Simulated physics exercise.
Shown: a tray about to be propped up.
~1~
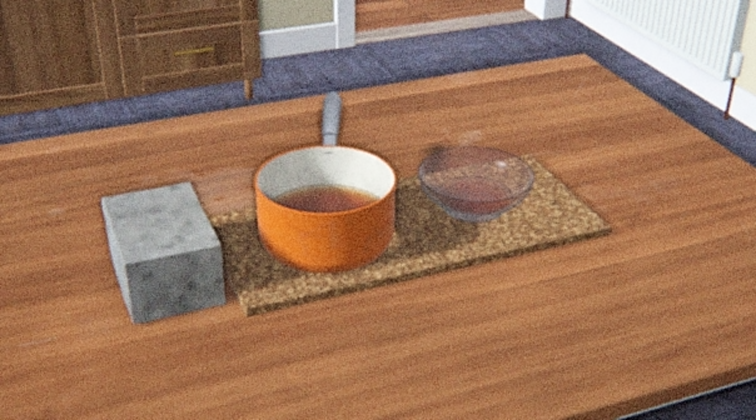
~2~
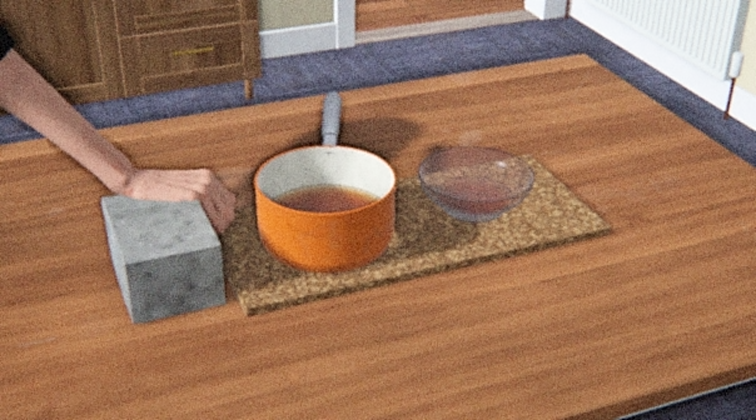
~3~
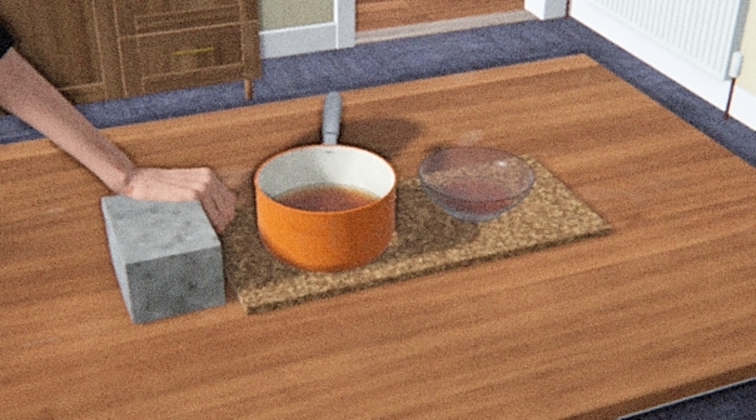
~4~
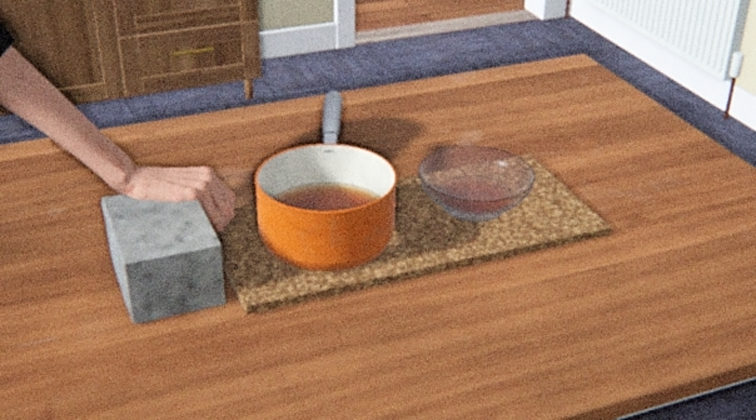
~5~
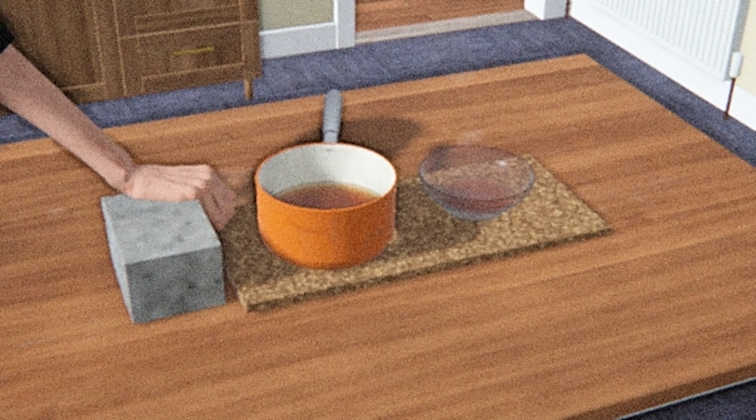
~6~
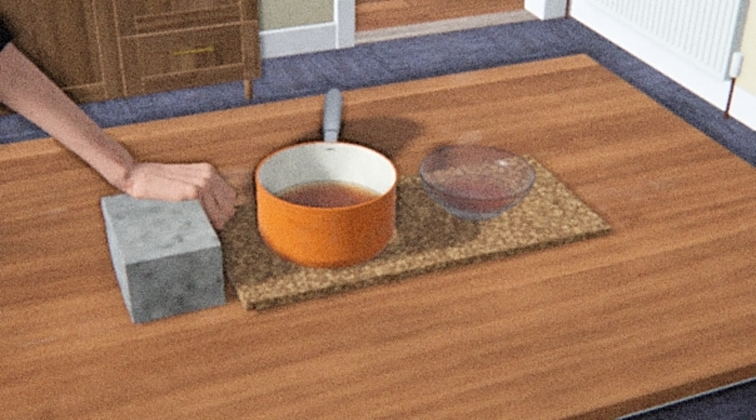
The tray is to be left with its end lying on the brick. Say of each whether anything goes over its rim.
The saucepan holds; the bowl holds.
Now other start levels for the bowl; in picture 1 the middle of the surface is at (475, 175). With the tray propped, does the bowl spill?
Some escapes.
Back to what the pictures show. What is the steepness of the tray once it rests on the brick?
Measured tilt: Approx. 11°.
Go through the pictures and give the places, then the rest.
In the first frame, the tray lies flat; saucepan (327, 207) about a third full; bowl (475, 188) about a quarter full; brick (177, 285).
In the second frame, a hand takes the end of the tray; saucepan about a third full, surface at (327, 217); bowl about a quarter full, surface at (474, 196).
In the third frame, the end is rising; saucepan (327, 206) about a third full; bowl (475, 188) about a quarter full.
In the fourth frame, the end has come up a little; saucepan about a third full, surface at (327, 215); bowl about a quarter full, surface at (475, 195); brick (177, 285).
In the fifth frame, slope near 1°; saucepan (326, 204) about a third full; bowl (476, 187) about a quarter full.
In the sixth frame, the tray slopes by about 1°; saucepan about a third full, surface at (327, 213); bowl about a quarter full, surface at (475, 194); brick (177, 285).
Shortly, the tray slopes by about 6°; saucepan, none is lost; bowl, none is lost.
Then, the tray slopes by about 12°; saucepan, none is lost; bowl, none is lost.
At the finish, the tray slopes by about 11°, resting on the brick; saucepan, none is lost; bowl, none is lost.
